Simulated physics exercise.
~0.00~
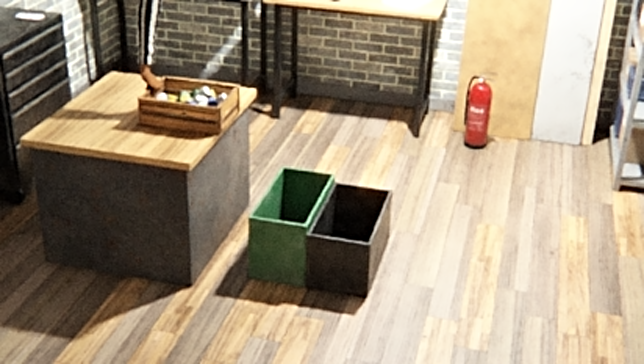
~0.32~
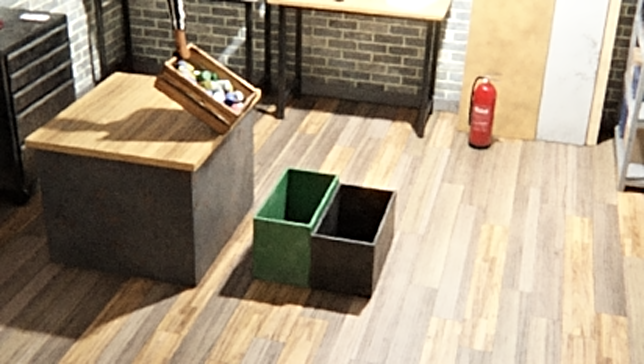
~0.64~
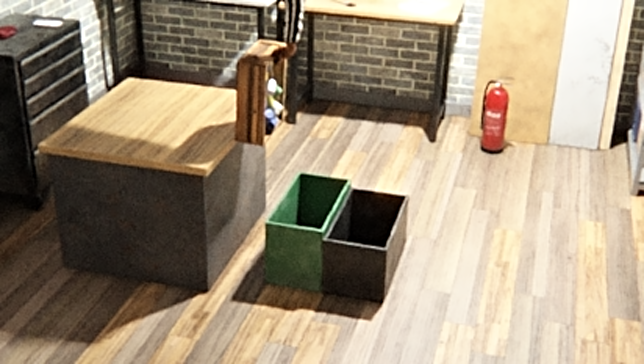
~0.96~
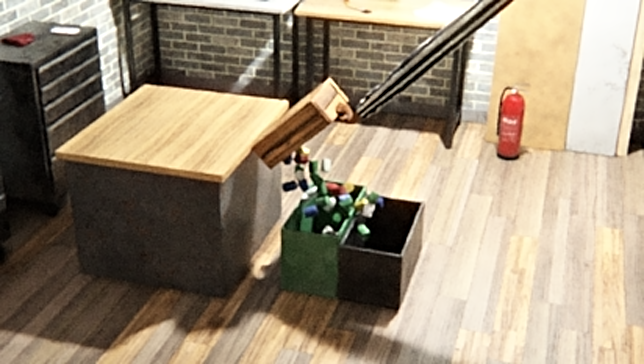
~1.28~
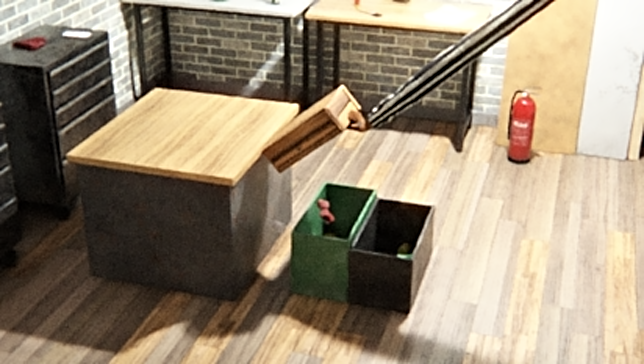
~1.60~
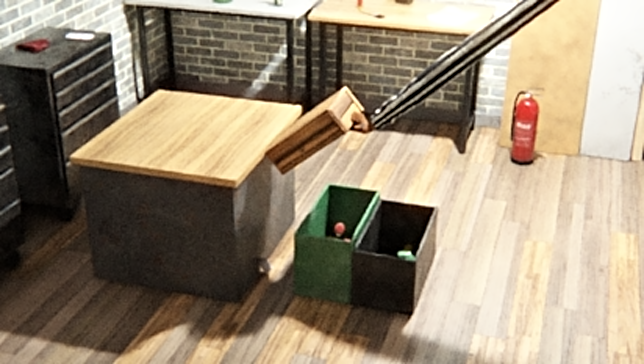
Wooden crate of small colourful jars lifting off a bench, tilting and spilling them into green and black tubs, ending tipped above.
